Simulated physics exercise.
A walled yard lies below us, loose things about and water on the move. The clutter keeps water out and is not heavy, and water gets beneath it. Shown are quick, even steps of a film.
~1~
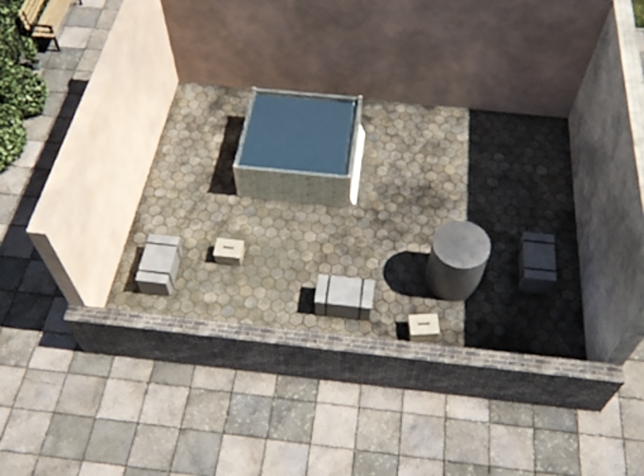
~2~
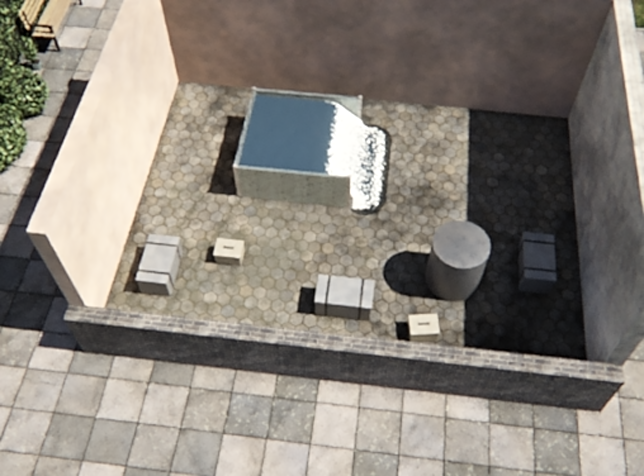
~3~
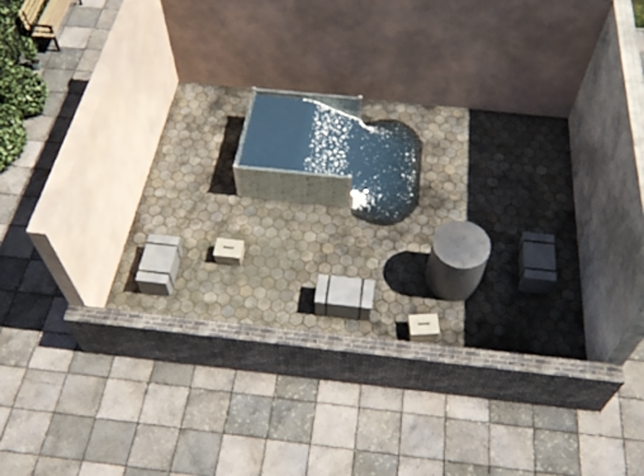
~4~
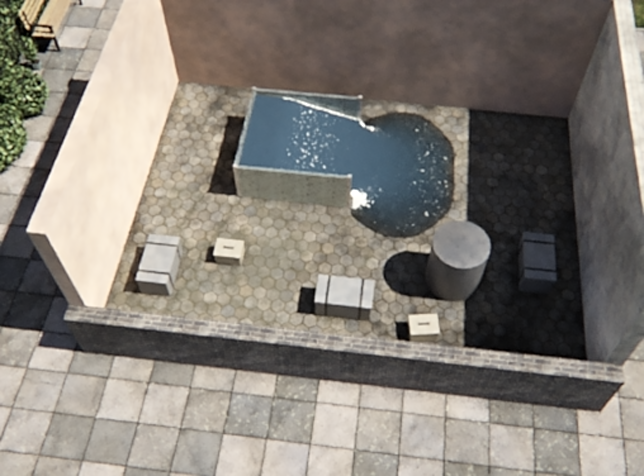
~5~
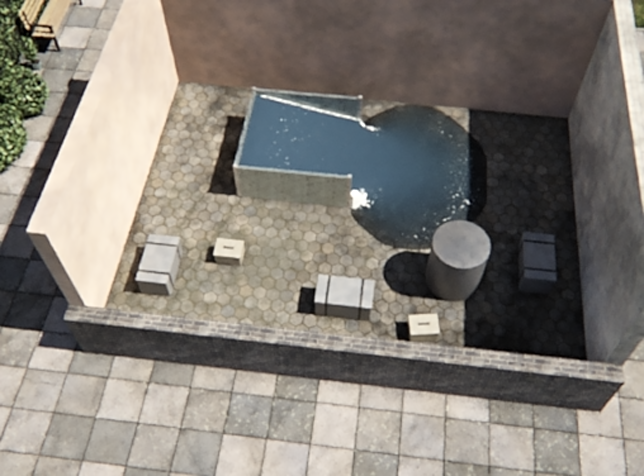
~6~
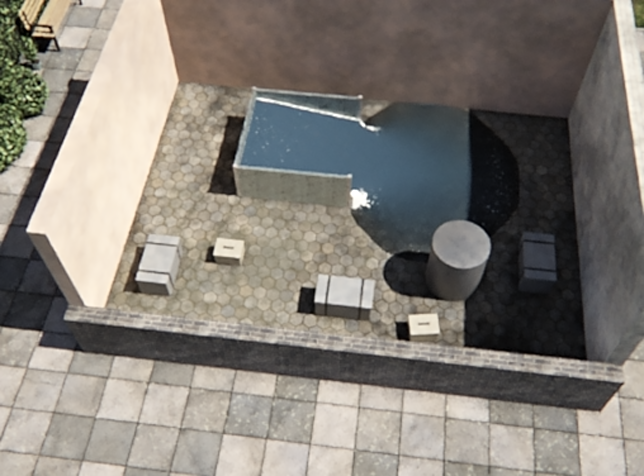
In a walled yard, water pours from an open tank and spreads across the paving.
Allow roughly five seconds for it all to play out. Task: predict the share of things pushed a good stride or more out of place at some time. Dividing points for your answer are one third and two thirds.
Answer: A share between one and two thirds.
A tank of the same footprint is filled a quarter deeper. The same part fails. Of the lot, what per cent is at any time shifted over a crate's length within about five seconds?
I reckon 60 per cent of the loose things.
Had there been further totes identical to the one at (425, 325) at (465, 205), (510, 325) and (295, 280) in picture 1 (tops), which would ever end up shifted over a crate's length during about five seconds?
Shoved clear, shoved clear, stays put.
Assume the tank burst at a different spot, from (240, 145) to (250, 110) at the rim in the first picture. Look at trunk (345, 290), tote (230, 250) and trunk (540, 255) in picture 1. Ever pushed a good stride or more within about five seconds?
Object by object: Displaced that much, less than that, less than that.
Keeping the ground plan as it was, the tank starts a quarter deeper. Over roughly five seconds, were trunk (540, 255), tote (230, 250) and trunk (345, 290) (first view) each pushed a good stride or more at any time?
Object 1: Covered it. Object 2: Didn't cover it. Object 3: Covered it.
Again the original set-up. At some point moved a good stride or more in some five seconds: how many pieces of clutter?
The count is 3.
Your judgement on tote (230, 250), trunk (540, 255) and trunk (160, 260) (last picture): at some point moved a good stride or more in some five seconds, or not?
Listed order gives below that mark, then past that mark, and lastly below that mark.
A moment on, 0 of 5 are well off their spots; 0 afloat.
Next, 1 of 5 are well off their spots; 0 afloat.
Later, 1 of 5 are well off their spots; 1 afloat.
In the end, 3 of 5 are well off their spots, and 3 have been at some point; 2 afloat.
